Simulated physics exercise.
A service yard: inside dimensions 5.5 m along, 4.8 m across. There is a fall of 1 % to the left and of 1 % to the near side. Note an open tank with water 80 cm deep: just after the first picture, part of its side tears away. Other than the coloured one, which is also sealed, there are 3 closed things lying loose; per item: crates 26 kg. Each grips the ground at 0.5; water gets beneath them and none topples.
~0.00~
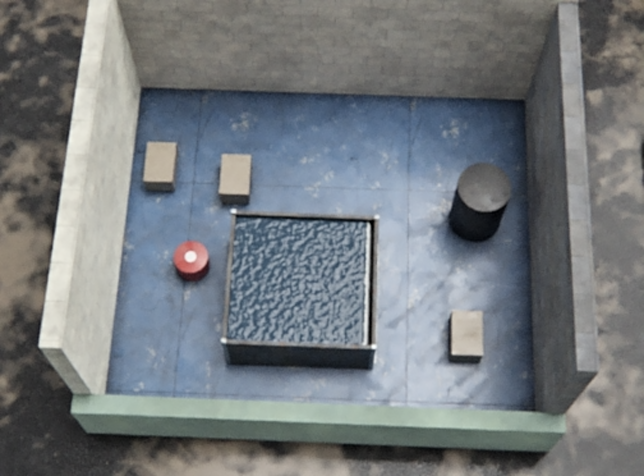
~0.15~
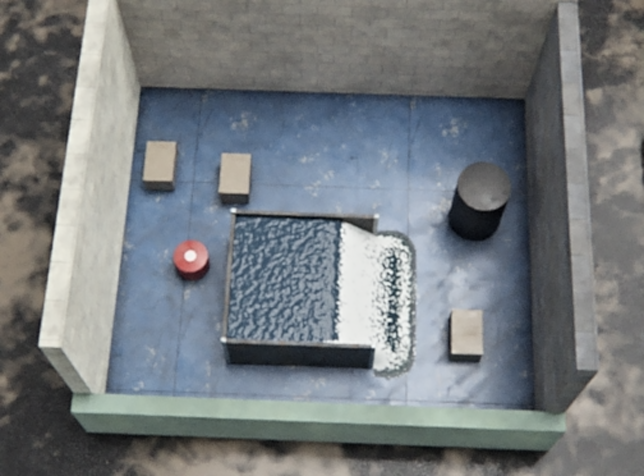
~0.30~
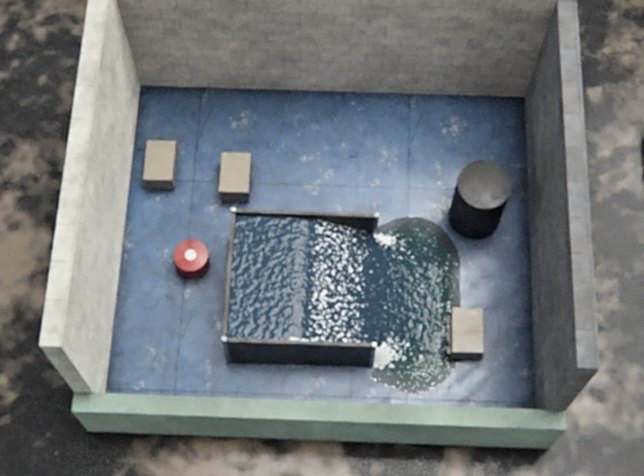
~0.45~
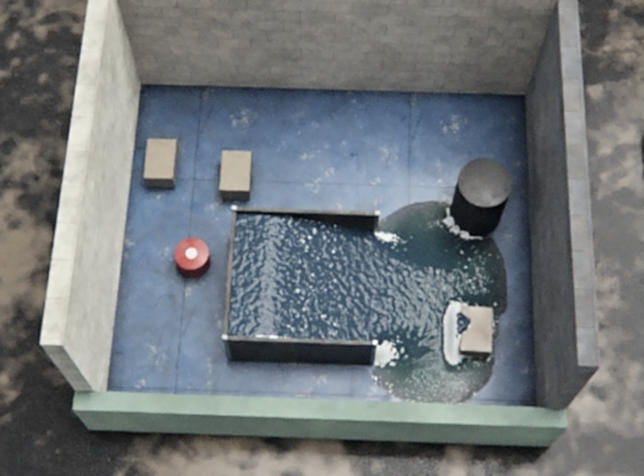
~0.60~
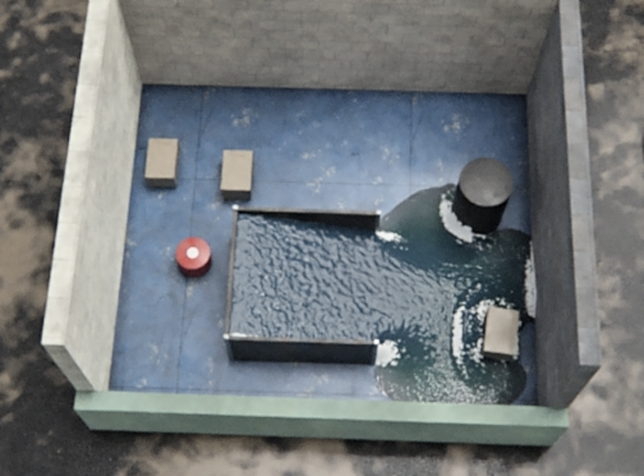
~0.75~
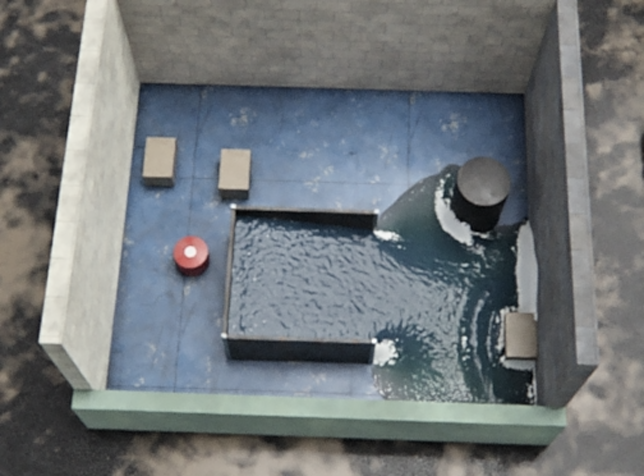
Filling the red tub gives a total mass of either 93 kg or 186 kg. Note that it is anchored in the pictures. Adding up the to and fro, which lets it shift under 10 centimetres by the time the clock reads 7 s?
The smaller mass is already sufficient.
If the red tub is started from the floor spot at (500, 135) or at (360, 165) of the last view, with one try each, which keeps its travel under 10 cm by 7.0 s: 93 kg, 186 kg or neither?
Order kept: Light pick works, light pick works.
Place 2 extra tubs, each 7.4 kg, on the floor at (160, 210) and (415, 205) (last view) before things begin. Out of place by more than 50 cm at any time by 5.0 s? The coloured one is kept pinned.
In that order: Less, over.
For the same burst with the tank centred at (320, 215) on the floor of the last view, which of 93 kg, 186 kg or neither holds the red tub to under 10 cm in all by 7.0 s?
Then, put simply, the lighter one does it.
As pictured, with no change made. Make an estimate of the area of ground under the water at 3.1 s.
Somewhere about 17 m2, give or take.
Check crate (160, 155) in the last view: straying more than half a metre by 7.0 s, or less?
Here the answer is not beyond.
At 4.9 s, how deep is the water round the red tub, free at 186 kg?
5 cm, roughly.
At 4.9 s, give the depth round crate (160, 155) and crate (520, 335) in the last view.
Around 12 cm and 16 cm.
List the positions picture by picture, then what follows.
In the first picture, the red tub at (191, 257) rests on the ground; water covers 3.1 m2; 0 of 4 have shifted.
In the second picture, the red tub at (191, 256), on the bottom; water covers 4.2 m2; 0 of 4 have shifted.
In the third picture, the red tub at (191, 255) rests on the ground; water covers 5.5 m2; 0 of 4 have shifted.
In the fourth picture, the red tub at (192, 253) rests on the ground; 6.9 m2 under water; 1 of 4 have shifted.
In the fifth picture, the red tub at (193, 253) rests on the ground; water covers 8.3 m2; 1 of 4 have shifted.
In the sixth picture, the red tub at (191, 252), on the bottom; water covers 8.9 m2; 1 of 4 have shifted.
After 1.4 s the red tub would be 0 cm from its start with 93 kg and 0 cm from its start with 186 kg; 0 cm of water round it then.
After 3.1 s the red tub would be 0 cm from its start with 93 kg and 0 cm from its start with 186 kg; 0 cm of water round it then.
After 4.9 s the red tub would be 0 cm from its start with 93 kg and 0 cm from its start with 186 kg; 5 cm of water round it then.
After 7.0 s the red tub would be 0 cm from its start with 93 kg and 0 cm from its start with 186 kg; 13 cm of water round it then.
